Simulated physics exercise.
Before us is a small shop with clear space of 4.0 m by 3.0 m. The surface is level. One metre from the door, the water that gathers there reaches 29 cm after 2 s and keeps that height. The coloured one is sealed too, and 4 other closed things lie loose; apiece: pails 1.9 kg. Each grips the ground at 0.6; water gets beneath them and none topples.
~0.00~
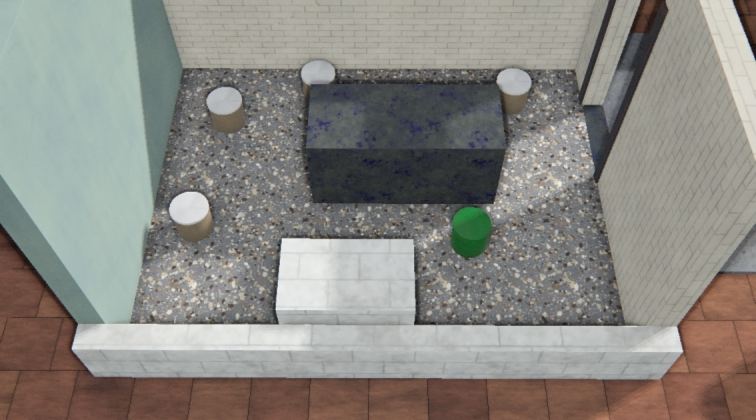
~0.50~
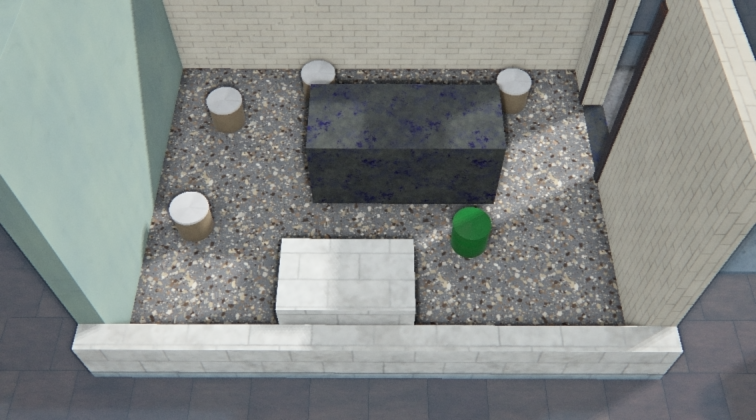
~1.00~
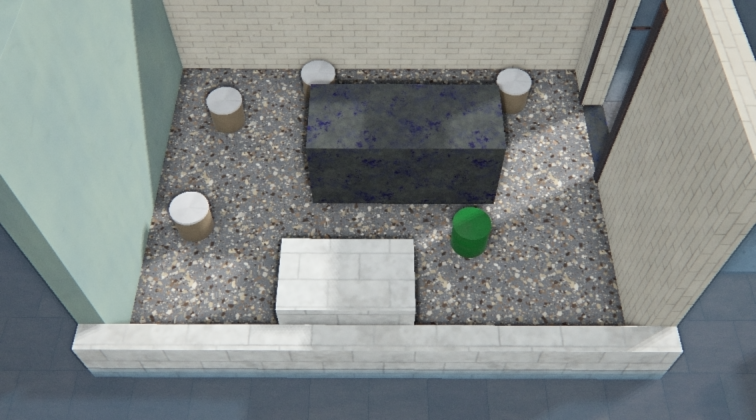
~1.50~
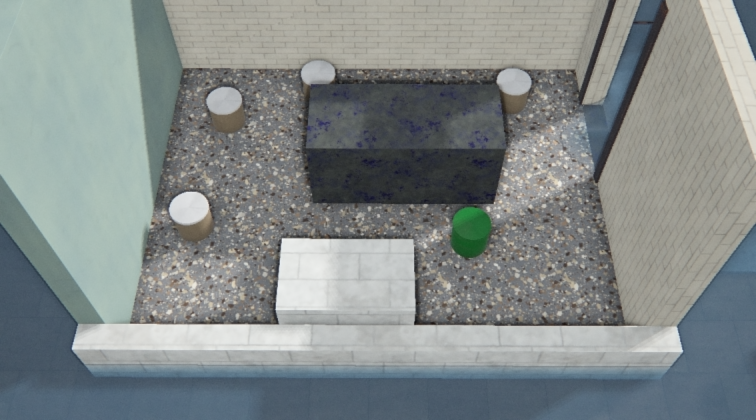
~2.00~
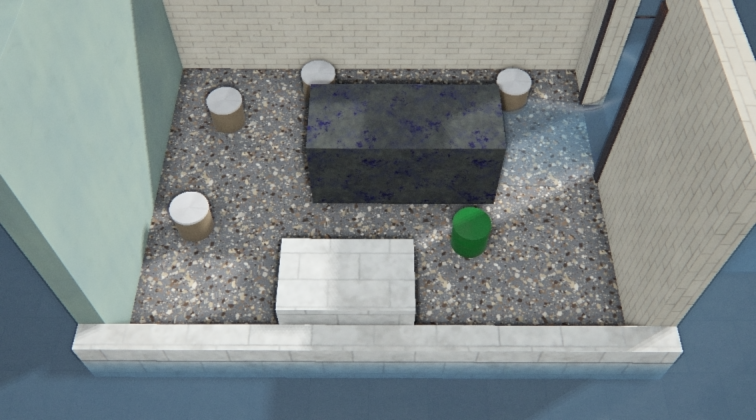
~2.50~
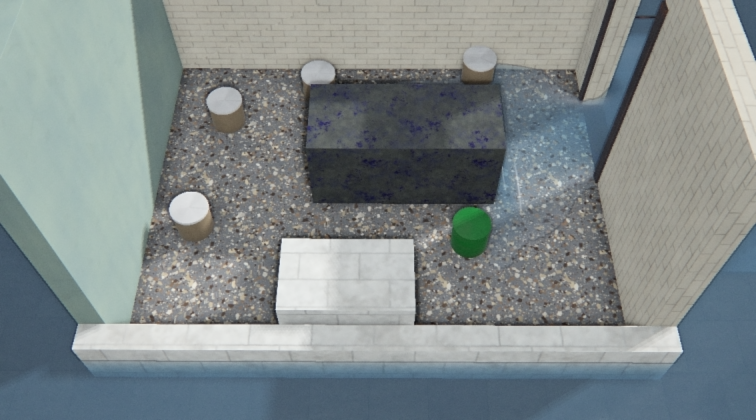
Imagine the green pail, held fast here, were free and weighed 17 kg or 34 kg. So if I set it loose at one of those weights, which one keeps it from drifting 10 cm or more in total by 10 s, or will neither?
It is steadied by the lesser weight.
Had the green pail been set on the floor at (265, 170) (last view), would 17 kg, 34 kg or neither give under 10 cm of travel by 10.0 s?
Well, any option works.
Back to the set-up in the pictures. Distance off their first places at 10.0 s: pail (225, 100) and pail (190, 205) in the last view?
The first is 20 cm from its start, the second 60 cm.
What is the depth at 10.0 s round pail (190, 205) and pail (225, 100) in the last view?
First about 12 cm, second about 19 cm.
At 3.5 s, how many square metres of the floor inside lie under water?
Somewhere about 6.0 m2, give or take.
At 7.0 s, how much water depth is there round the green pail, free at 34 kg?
Close to 8 cm deep.
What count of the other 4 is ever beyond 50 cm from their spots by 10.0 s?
Answer: 4.
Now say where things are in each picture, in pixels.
The first picture shows the green pail at (472, 223), on the bottom; 0.0 m2 under water; 0 of 5 have shifted.
The second picture shows the green pail at (472, 223) rests on the ground; 0.0 m2 under water; 0 of 5 have shifted.
The third picture shows the green pail at (472, 223) rests on the ground; 0.0 m2 under water; 0 of 5 have shifted.
The fourth picture shows the green pail at (472, 223) rests on the ground; water covers 0.1 m2; 0 of 5 have shifted.
The fifth picture shows the green pail at (472, 223), on the bottom; 1.0 m2 under water; 0 of 5 have shifted.
The sixth picture shows the green pail at (472, 223) rests on the ground; 2.6 m2 under water; 1 of 5 have shifted.
After 3.5 s the green pail would be 0 cm from its start with 17 kg and 0 cm from its start with 34 kg; 4 cm of water round it then.
After 4.5 s the green pail would be 0 cm from its start with 17 kg and 0 cm from its start with 34 kg; 3 cm of water round it then.
After 7.0 s the green pail would be 0 cm from its start with 17 kg and 0 cm from its start with 34 kg; 8 cm of water round it then.
After 10.0 s the green pail would be 0 cm from its start with 17 kg and 0 cm from its start with 34 kg; 14 cm of water round it then.
